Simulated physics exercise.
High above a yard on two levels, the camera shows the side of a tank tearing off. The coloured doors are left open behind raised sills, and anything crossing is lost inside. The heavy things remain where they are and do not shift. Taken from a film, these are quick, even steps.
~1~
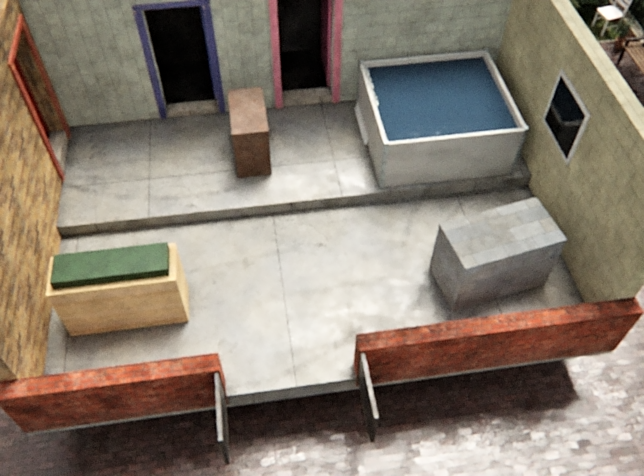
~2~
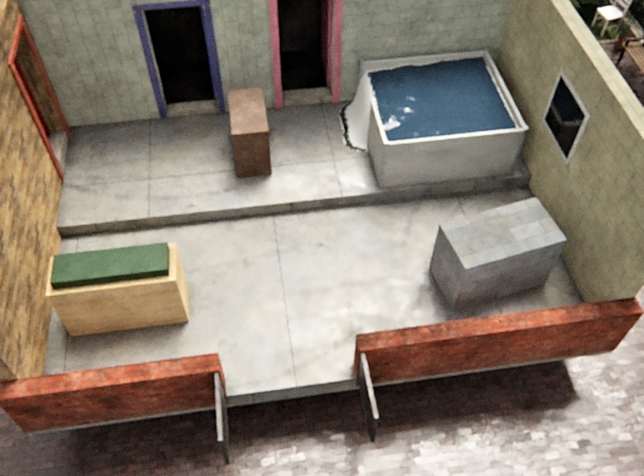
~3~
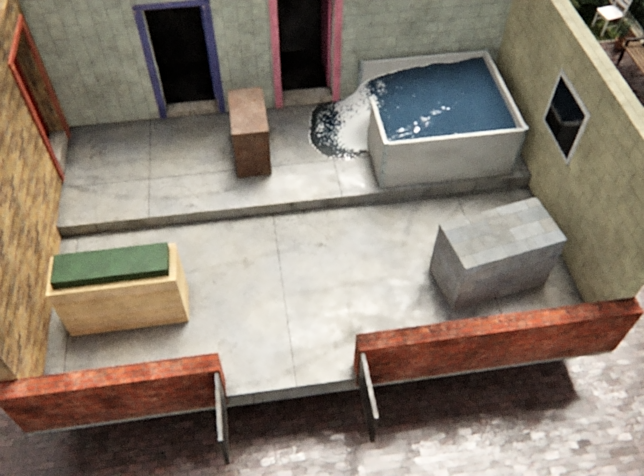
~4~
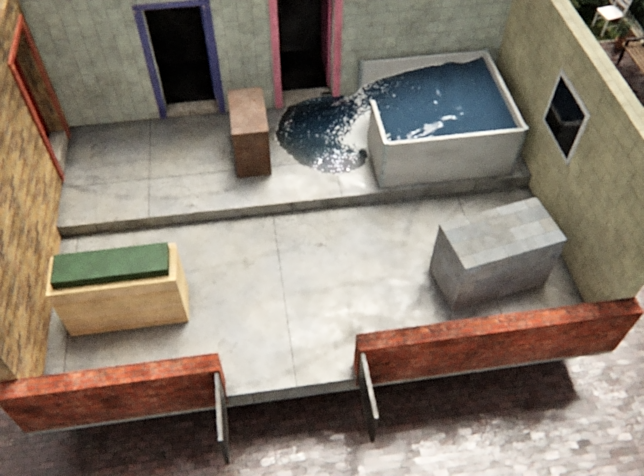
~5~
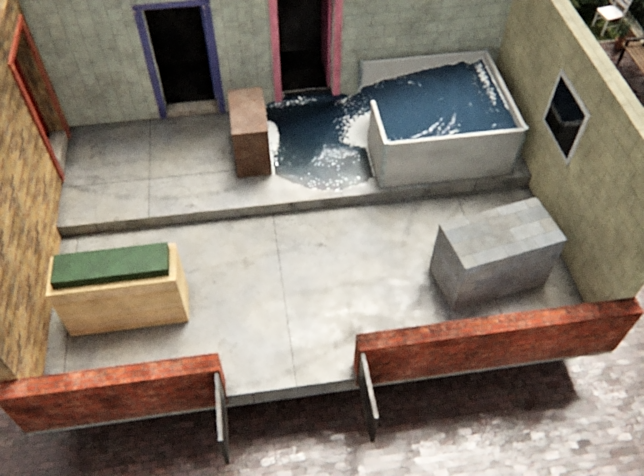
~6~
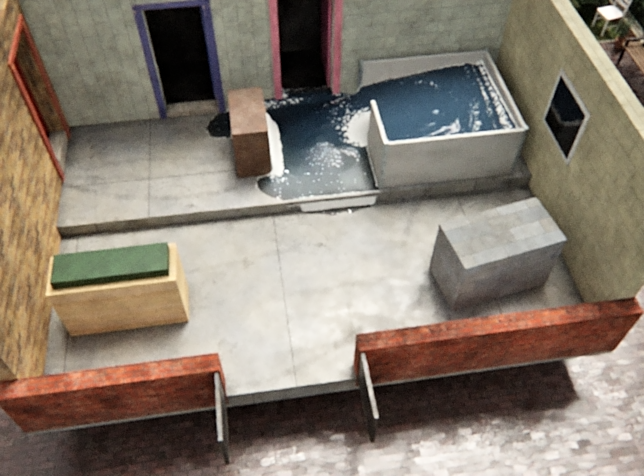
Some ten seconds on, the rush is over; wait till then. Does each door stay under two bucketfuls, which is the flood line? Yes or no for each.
Red door - no, it floods; blue door - no, it floods; pink door - no, it floods.
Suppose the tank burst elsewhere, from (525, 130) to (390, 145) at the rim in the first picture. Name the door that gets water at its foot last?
That would be the blue-painted one.
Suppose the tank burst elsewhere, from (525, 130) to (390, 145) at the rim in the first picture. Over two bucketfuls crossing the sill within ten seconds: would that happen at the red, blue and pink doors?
In order, red door remains short of it, blue door remains short of it, pink door remains short of it.
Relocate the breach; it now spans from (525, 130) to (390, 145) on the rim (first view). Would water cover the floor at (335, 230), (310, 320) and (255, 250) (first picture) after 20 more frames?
Point by point: Soaked; soaked; soaked.
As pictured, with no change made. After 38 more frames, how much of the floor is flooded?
That's roughly 90 per cent.
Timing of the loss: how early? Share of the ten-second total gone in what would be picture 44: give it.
I get 80 percent.
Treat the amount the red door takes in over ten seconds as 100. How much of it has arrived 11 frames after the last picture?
Estimate: Roughly 20 %.
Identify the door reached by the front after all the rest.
My answer is the red-painted one.
A moment on, water covers 25 % of the floor; the red door not reached, the blue door under two buckets in, the pink door over two buckets in.
Next, water covers 55 % of the floor; the red door under two buckets in, the blue door under two buckets in, the pink door far over two buckets in.
Then, water covers 75 % of the floor; the red door over two buckets in, the blue door over two buckets in, the pink door far over two buckets in.
Later, water covers 90 % of the floor; the red door far over two buckets in, the blue door over two buckets in, the pink door far over two buckets in.
In the end, water covers 90 % of the floor; the red door far over two buckets in, the blue door over two buckets in, the pink door far over two buckets in.
